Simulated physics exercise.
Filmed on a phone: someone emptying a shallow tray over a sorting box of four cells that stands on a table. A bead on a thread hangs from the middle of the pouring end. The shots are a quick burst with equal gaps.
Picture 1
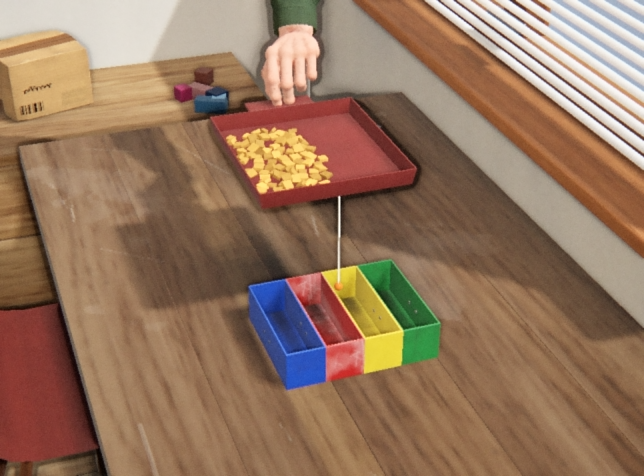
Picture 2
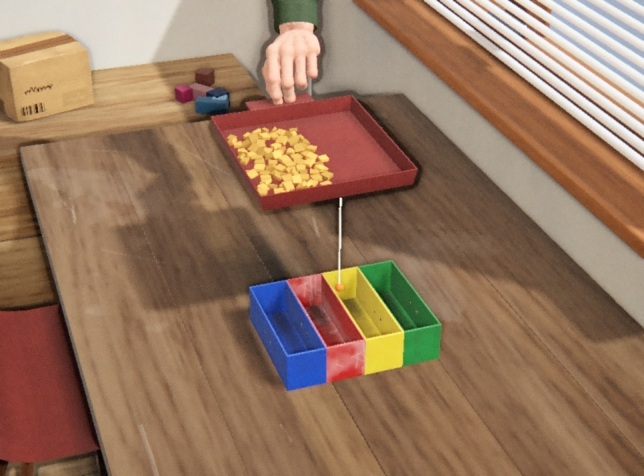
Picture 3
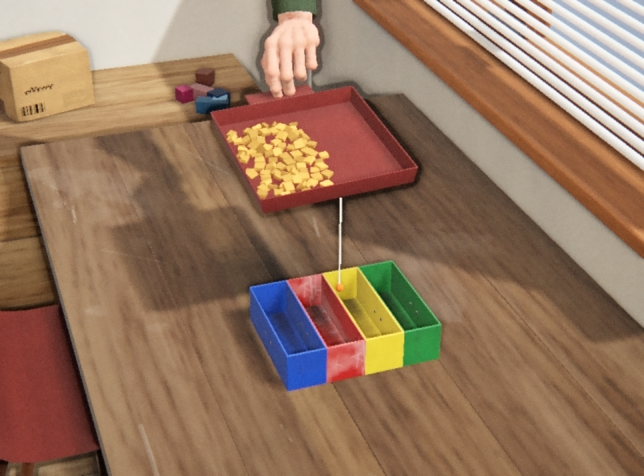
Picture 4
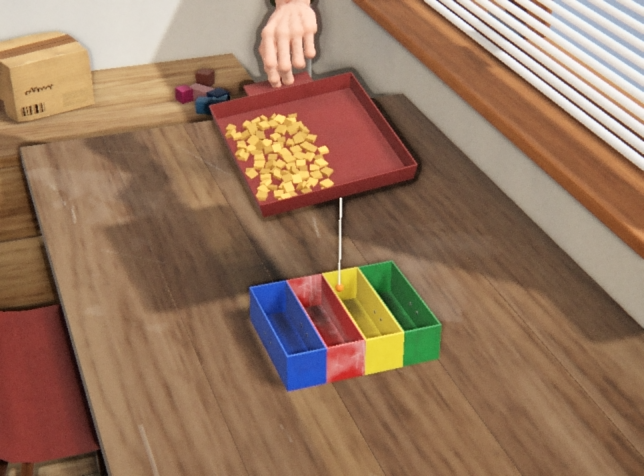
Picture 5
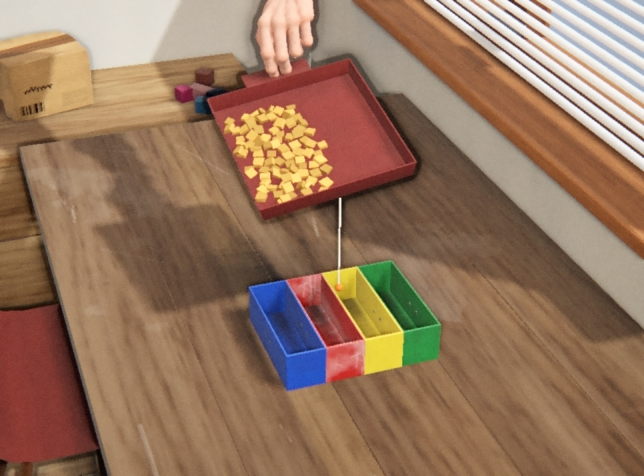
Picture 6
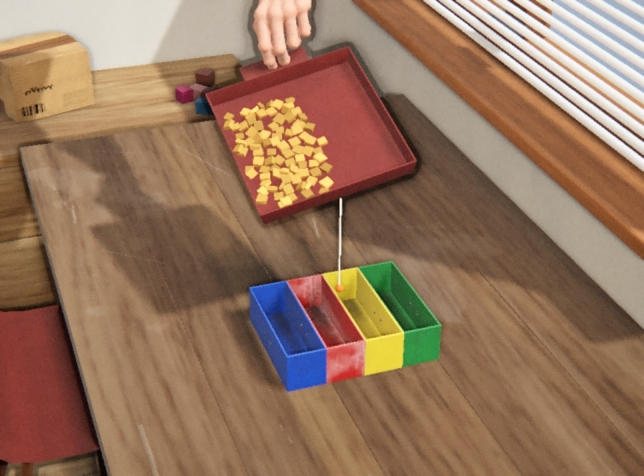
Red tray of yellow cereal squares tilting gradually toward its lower left corner as a hand raises the far end above coloured cells.
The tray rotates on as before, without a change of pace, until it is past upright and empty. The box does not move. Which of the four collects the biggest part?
Most goes to the blue cell.
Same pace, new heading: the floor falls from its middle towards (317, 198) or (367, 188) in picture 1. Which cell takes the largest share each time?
First the blue one, then green.
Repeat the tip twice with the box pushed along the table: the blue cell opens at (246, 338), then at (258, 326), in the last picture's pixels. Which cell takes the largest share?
One: The red cell. Two: The red cell.
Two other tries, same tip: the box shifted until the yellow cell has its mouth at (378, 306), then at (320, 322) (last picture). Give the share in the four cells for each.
In turn 40 and 100 in a hundred.
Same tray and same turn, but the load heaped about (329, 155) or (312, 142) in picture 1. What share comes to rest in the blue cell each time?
Roughly 80 per cent, and 80 per cent.
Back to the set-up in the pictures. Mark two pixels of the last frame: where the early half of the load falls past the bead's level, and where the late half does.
Early half (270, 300), late half (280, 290).
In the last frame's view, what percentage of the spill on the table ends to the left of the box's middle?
Near 100 %.
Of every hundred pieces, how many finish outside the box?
Near 20 %.
Just after the last frame, tray tipped steeply; every one on the tray.
A moment on, tray tipped past a quarter turn; roughly two thirds on the tray; about a tenth in the blue cell; just a few in the red cell; roughly a quarter falling or outside the box.
Further on, tray tipped past a quarter turn; the larger part in the blue cell; just a few in the red cell; roughly a quarter falling or outside the box.
When it is over, tray tipped past a quarter turn; the larger part in the blue cell; just a few in the red cell; not one in the yellow cell; not one in the green cell; roughly a quarter outside the box.
